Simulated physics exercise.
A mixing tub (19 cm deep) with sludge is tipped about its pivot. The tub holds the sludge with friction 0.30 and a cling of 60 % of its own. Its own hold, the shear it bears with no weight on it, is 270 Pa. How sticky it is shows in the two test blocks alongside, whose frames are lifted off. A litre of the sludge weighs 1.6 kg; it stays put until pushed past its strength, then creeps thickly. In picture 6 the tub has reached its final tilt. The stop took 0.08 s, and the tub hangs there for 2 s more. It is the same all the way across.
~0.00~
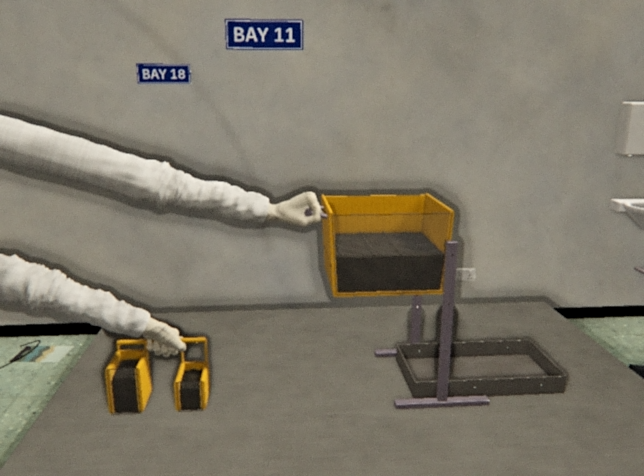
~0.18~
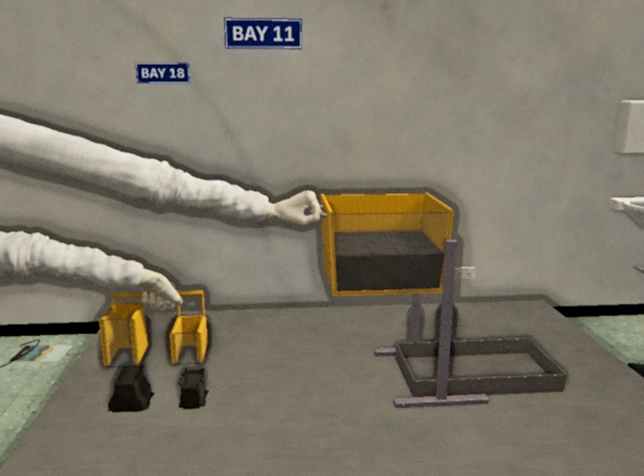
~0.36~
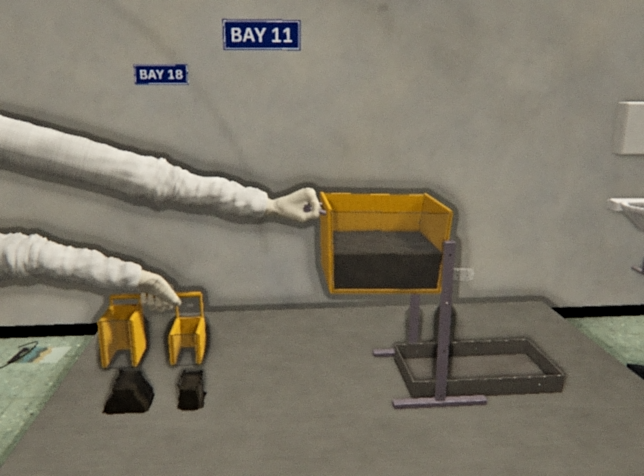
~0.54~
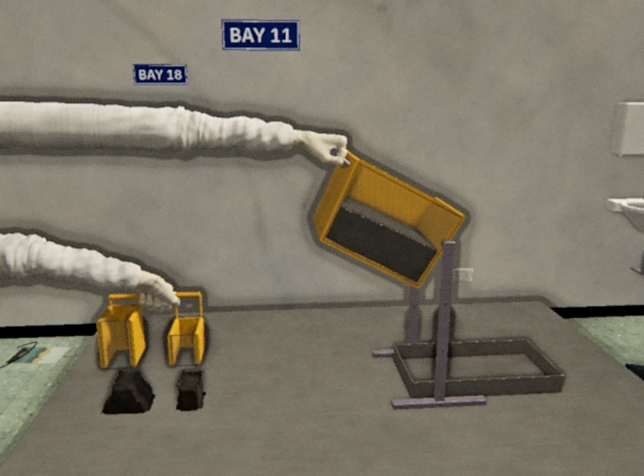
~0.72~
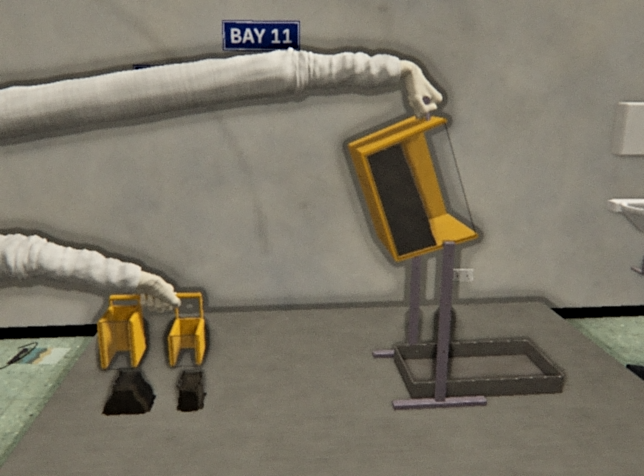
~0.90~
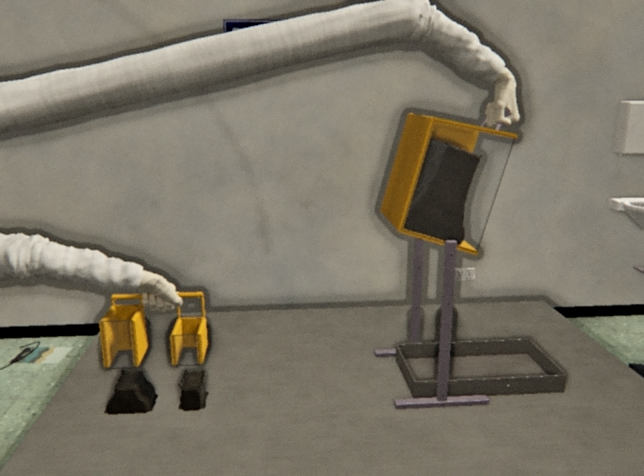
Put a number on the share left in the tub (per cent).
Expect roughly 0 %.
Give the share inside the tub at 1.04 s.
Near 50 %.
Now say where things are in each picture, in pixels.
In the first picture, handle-side rim at (333, 214), tilt 0 degrees; highest point of the sludge at (381, 255); test blocks 10 cm, 6.5 cm high (left to right).
In the second picture, handle-side rim at (333, 213), tilt 0 degrees; highest point of the sludge at (380, 254); test blocks 8.2 cm, 6.4 cm high (left to right).
In the third picture, handle-side rim at (332, 211), tilt 2 degrees; highest point of the sludge at (340, 254); test blocks 7.4 cm, 6.3 cm high (left to right).
In the fourth picture, handle-side rim at (360, 163), tilt 28 degrees; highest point of the sludge at (341, 207); test blocks 7.3 cm, 6.3 cm high (left to right).
In the fifth picture, handle-side rim at (445, 123), tilt 71 degrees; highest point of the sludge at (397, 145); test blocks 7.3 cm, 6.3 cm high (left to right).
In the sixth picture, handle-side rim at (515, 138), tilt 105 degrees; highest point of the sludge at (454, 147); test blocks 7.3 cm, 6.3 cm high (left to right).
By 1.04 s, the tub is at 105 degrees and holds 49 %.
By 1.21 s, the tub is at 105 degrees and holds 25 %.
By 1.38 s, the tub is at 105 degrees and holds 14 %.
By 1.55 s, the tub is at 105 degrees and holds 0 %.
By 2.90 s, at the end, the tub is at 105 degrees and holds 0 %.
